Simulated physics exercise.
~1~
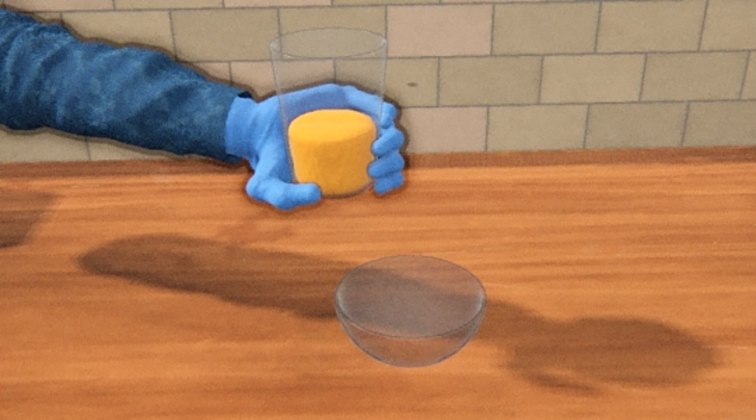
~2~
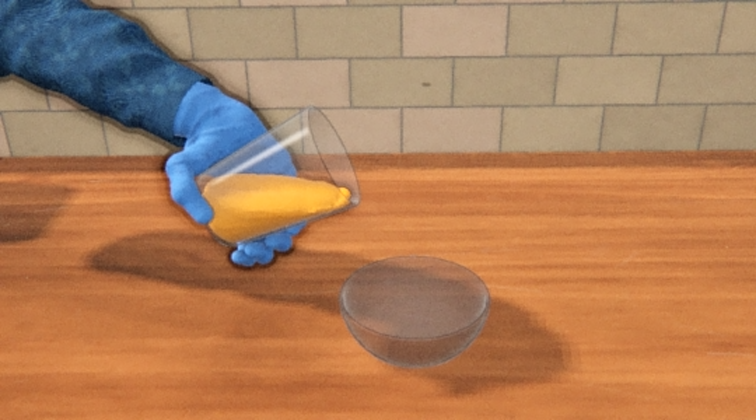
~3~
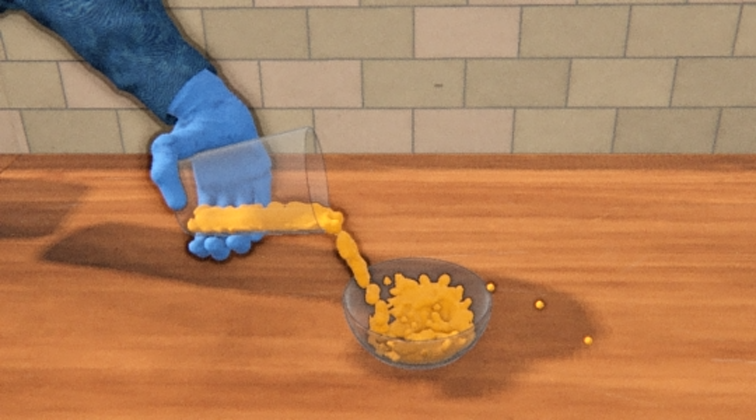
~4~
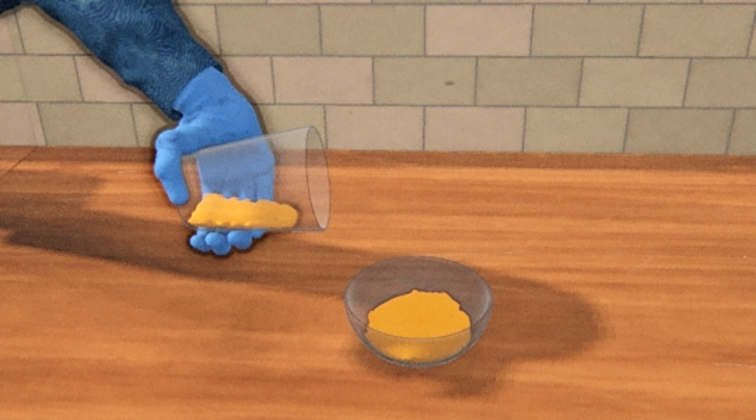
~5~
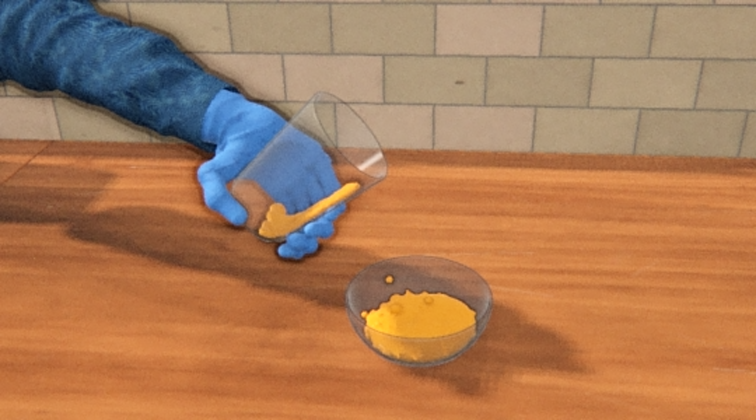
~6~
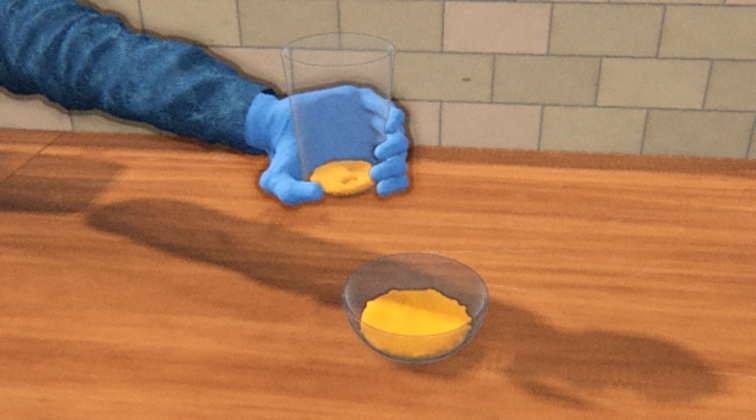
At first, a blue-gloved hand in a dark blue sleeve holds a clear tumbler of orange-yellow juice upright, above and to the left of an empty glass bowl on a wooden surface. The hand tips the tumbler to the right until the juice reaches its rim. With the tumbler nearly on its side, juice streams into the bowl, and a few drops appear to its right. The stream then stops, leaving some juice in the tilted tumbler. Finally, the hand brings the tumbler upright, with a little juice at its bottom and a larger pool in the bowl.
